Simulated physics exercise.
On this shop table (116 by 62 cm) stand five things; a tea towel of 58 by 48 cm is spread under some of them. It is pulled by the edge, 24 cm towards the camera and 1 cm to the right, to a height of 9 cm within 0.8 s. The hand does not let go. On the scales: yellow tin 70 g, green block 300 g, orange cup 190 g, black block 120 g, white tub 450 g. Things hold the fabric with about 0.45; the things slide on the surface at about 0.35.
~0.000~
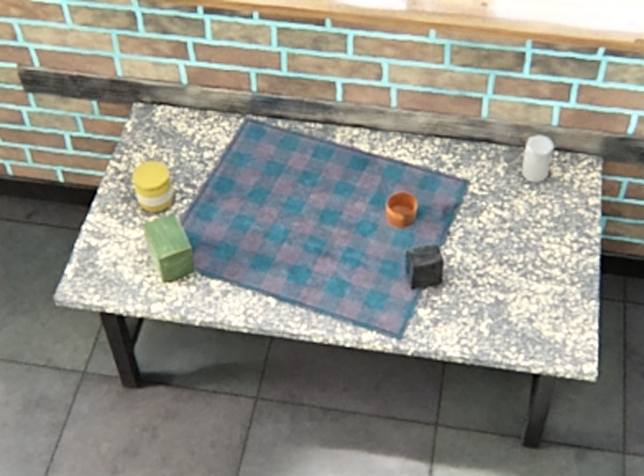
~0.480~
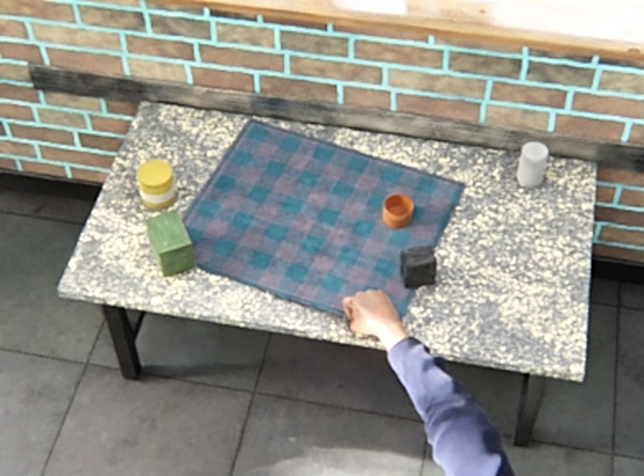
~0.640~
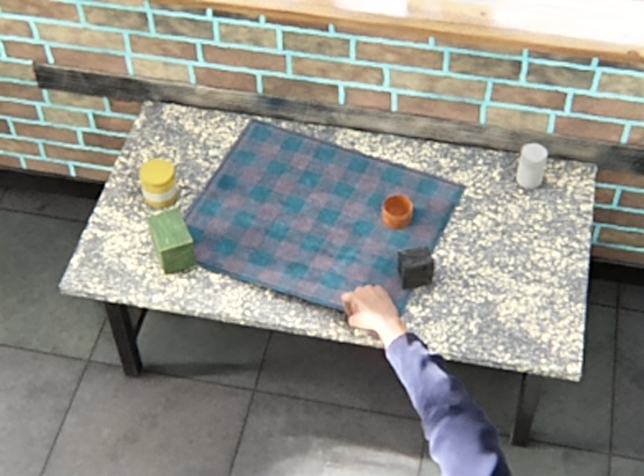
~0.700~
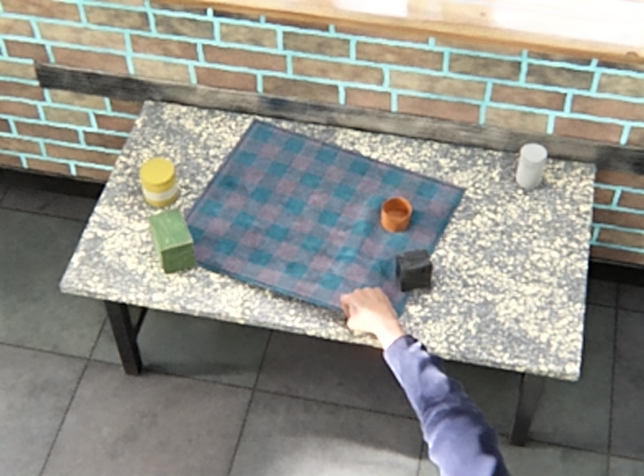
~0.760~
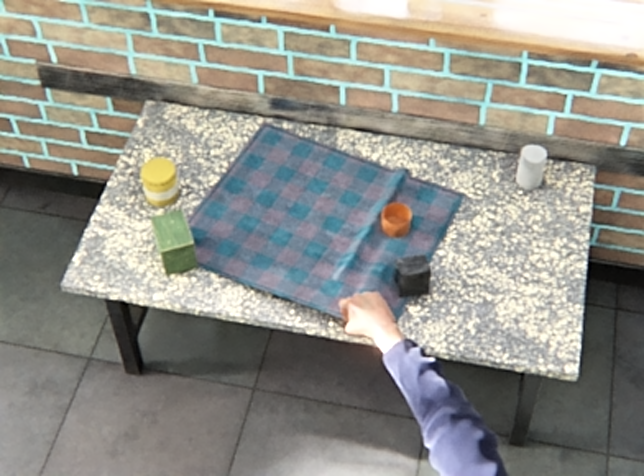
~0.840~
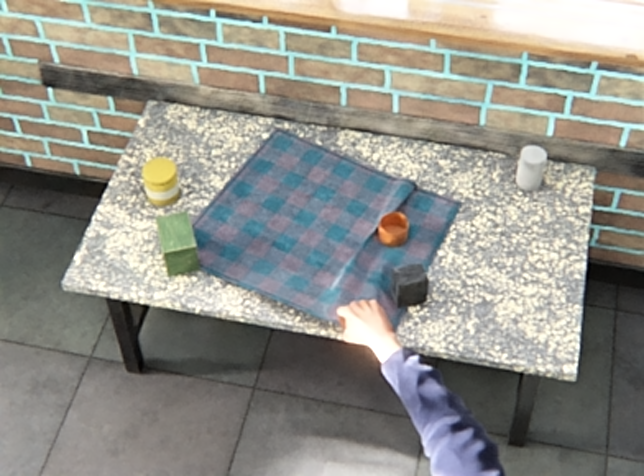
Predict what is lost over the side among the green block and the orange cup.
In order: The green block keeps to the top; the orange cup keeps to the top.
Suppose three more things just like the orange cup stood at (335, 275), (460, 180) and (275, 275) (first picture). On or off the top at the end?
In turn: Falls off, remains, drops off.
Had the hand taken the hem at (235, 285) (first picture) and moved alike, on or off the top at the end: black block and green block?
Then: Black block stays up, green block drops off.
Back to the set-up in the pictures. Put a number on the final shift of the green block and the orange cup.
About: Green block 15 cm, orange cup 30 cm.
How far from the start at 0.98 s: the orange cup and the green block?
About: Orange cup 15 cm, green block 4 cm.
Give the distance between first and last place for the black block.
About: Black block over the edge.
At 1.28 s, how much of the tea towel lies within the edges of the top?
About 75 per cent.
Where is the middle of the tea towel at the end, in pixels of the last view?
Near (315, 306).
At 1.0 s, 90 % of the tea towel is still over the top; orange cup 13 cm off its start, green block 5 cm off its start, black block 12 cm off its start.
At 1.1 s, 85 % of the tea towel is still over the top; orange cup 20 cm off its start, green block 8 cm off its start, black block 19 cm off its start.
At 1.3 s, 75 % of the tea towel is still over the top; orange cup 26 cm off its start at (387, 294), green block 12 cm off its start at (197, 261), black block over the edge.
At 1.4 s, 70 % of the tea towel is still over the top; orange cup 28 cm off its start, green block 13 cm off its start, black block over the edge.
At 3.0 s, 70 % of the tea towel is still over the top; orange cup 31 cm off its start at (385, 312), green block 13 cm off its start at (198, 265), black block over the edge.
